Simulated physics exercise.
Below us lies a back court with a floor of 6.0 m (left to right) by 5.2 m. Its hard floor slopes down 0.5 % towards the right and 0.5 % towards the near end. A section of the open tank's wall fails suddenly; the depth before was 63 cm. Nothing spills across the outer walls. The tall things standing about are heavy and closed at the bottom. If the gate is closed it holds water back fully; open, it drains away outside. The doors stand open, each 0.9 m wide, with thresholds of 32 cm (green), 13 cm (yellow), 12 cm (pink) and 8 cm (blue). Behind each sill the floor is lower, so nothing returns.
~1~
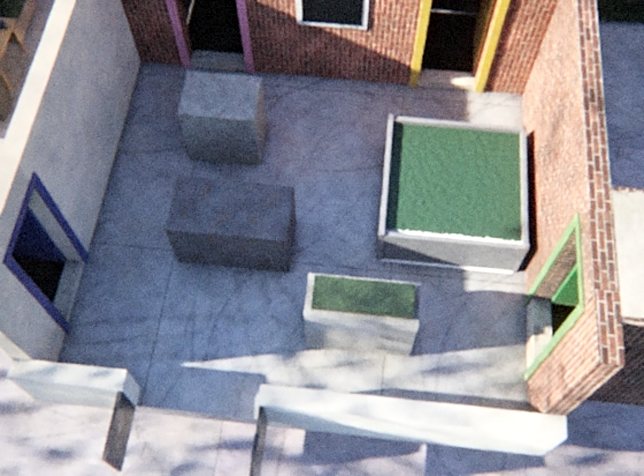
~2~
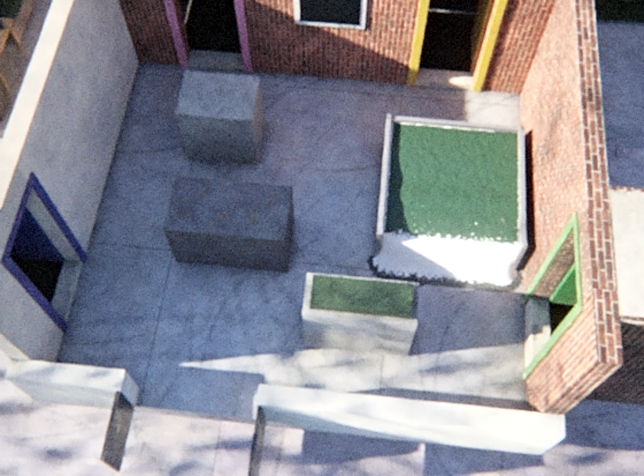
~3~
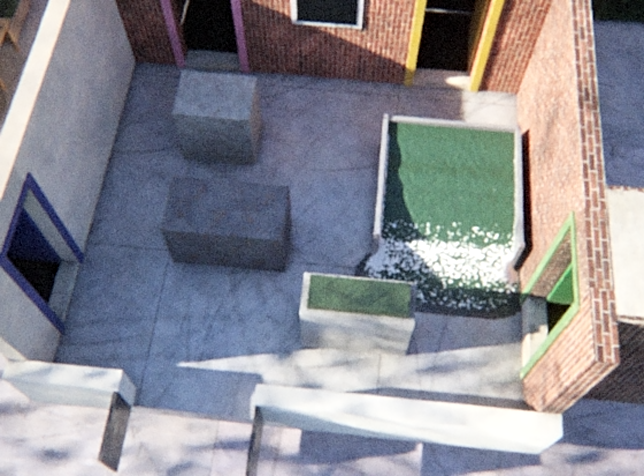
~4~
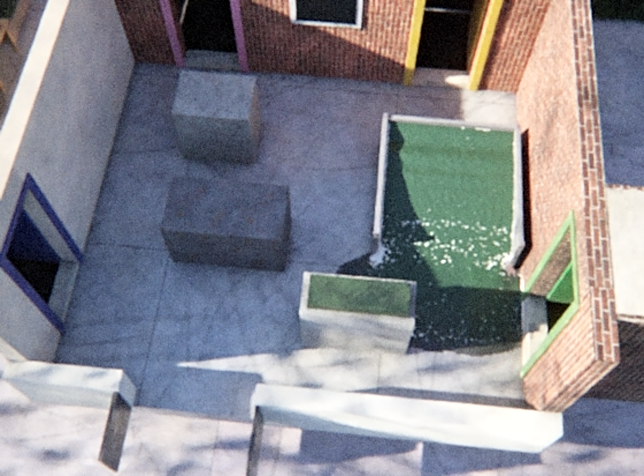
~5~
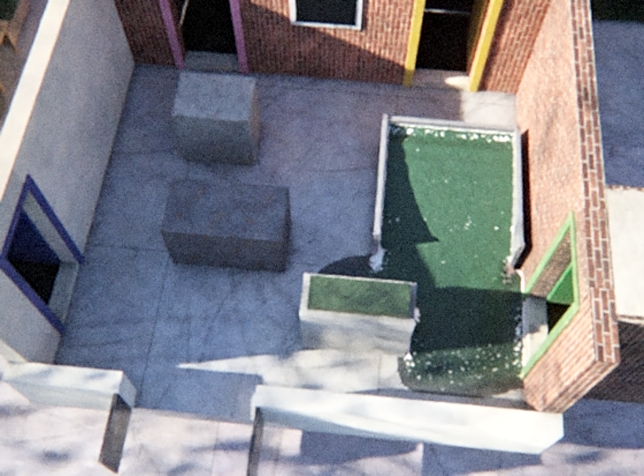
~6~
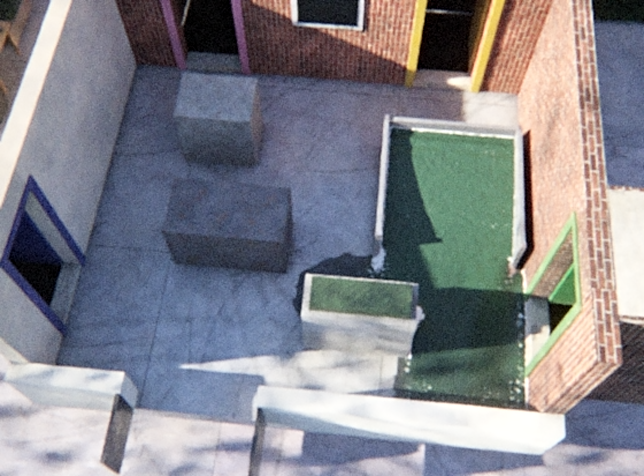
The clip opens on a walled court with two grey blocks, a small green-topped trough and a large open tank of green water. The tank's near wall gives way, and water bursts out in white froth. It spreads across the floor towards the near wall, passing behind and around the small trough.
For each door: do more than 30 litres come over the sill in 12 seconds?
Within that time: At the green door it does not reach the limit; at the yellow door it keeps below the limit; at the pink door it stays under the limit; at the blue door it passes the limit.
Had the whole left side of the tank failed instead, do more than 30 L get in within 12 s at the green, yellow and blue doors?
Against that limit: Green not over, yellow below, blue under.
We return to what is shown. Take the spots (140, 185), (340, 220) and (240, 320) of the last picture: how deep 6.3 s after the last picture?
About 4, 2 and 5 cm.
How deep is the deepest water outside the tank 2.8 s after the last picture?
Up to some 34 cm.
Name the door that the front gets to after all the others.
The pink one.
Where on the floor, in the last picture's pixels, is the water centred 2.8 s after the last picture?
Around (368, 301).
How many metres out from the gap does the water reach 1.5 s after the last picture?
Some 5.0 m out.
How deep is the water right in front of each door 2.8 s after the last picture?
In cm: Green 23, yellow 0, pink 0, blue 22.
Then, 0.7 s after the last picture water covers 25 % of the floor and is deepest (56 cm) near (519, 427); green door 20 cm at the sill, 0 L in, yellow door not reached, pink door not reached, blue door not reached.
Then, 1.5 s after the last picture water covers 45 % of the floor and is deepest (42 cm) near (519, 413); green door 33 cm at the sill, 2 L in, yellow door not reached, pink door not reached, blue door not reached.
Then, 2.8 s after the last picture water covers 60 % of the floor and is deepest (34 cm) near (52, 380); green door 23 cm at the sill, 6 L in, yellow door not reached, pink door not reached, blue door 22 cm at the sill, 30 L in.
Then, 6.3 s after the last picture water covers 90 % of the floor and is deepest (12 cm) near (450, 300); green door 8 cm at the sill, 6 L in, yellow door 3 cm at the sill, 0 L in, pink door 8 cm at the sill, 0 L in, blue door 9 cm at the sill, 137 L in.
Then, 11.3 s after the last picture water covers 95 % of the floor and is deepest (11 cm) near (514, 160); green door 8 cm at the sill, 6 L in, yellow door 8 cm at the sill, 0 L in, pink door 4 cm at the sill, 0 L in, blue door 4 cm at the sill, 140 L in.
